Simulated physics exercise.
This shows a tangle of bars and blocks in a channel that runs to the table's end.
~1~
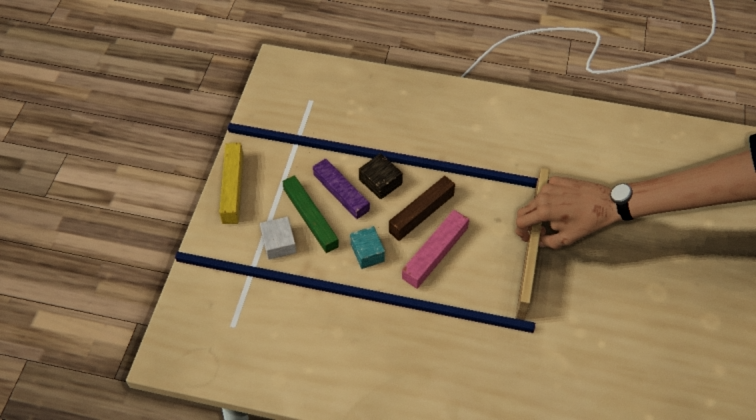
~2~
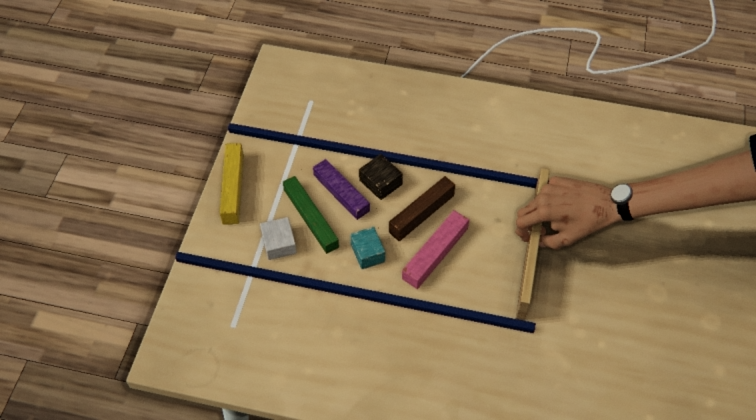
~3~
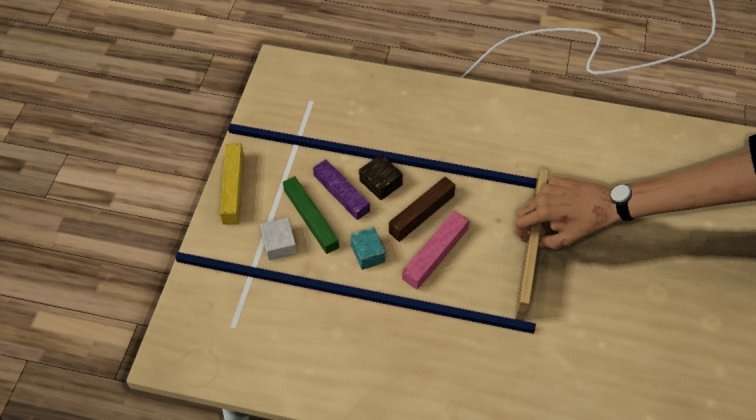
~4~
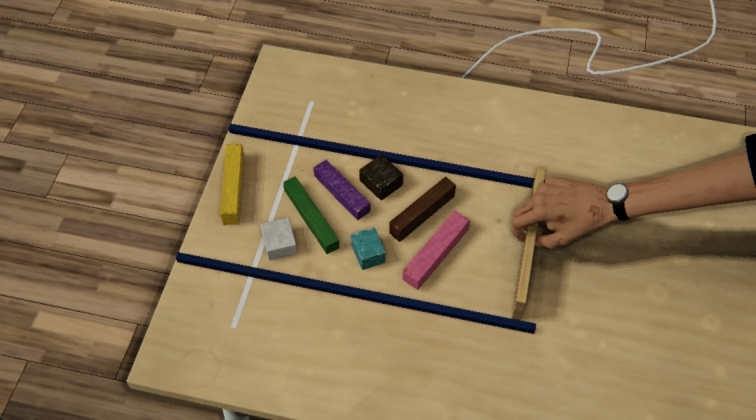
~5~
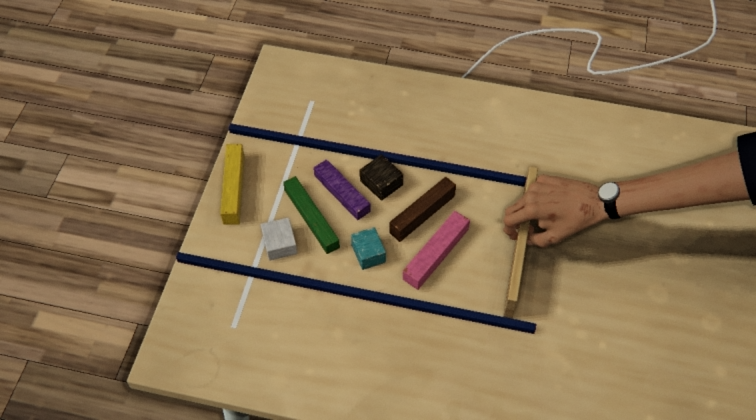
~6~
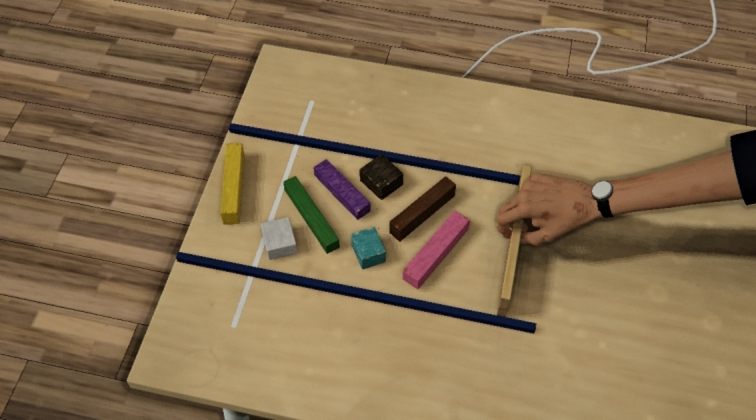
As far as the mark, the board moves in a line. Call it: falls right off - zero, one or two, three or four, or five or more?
Call: One or two.
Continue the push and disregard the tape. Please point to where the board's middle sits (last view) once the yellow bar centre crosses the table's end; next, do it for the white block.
Estimated middle: (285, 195), and (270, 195) for the other.
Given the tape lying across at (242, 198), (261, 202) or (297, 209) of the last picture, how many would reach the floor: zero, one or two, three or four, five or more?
In the order the places were given: Either three or four, either three or four, zero.
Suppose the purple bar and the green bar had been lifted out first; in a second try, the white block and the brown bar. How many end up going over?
Fallen: 0, and 0 in the other try.
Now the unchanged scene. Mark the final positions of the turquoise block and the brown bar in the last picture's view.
The first near (236, 219), the second near (261, 173).
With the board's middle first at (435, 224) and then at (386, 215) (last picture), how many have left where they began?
Answer - first 2, then 6.
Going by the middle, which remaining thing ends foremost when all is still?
It's the white block.
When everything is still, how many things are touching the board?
Tally at the end: 2.
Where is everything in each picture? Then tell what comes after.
In the first frame, yellow bar (232, 183); white block (278, 238); green bar (310, 213); board (533, 242); tape (275, 204).
In the second frame, white block (278, 238); pink bar (436, 249).
In the third frame, green bar (310, 214); black block (381, 177).
In the fourth frame, yellow bar (233, 184); turquoise block (368, 249).
In the fifth frame, white block (279, 239); brown bar (423, 209).
In the sixth frame, yellow bar (233, 183); white block (279, 238); green bar (311, 214); board (515, 239); tape (276, 205).
Soon after, none off yet; yellow bar at rest near (233, 183); white block at rest near (279, 238); green bar at rest near (311, 214).
After that, none off yet; yellow bar at rest near (233, 183); white block displaced a little near (260, 238); green bar displaced a little near (281, 207).
In the end, the number that fall off is one or two; gone, yellow bar.
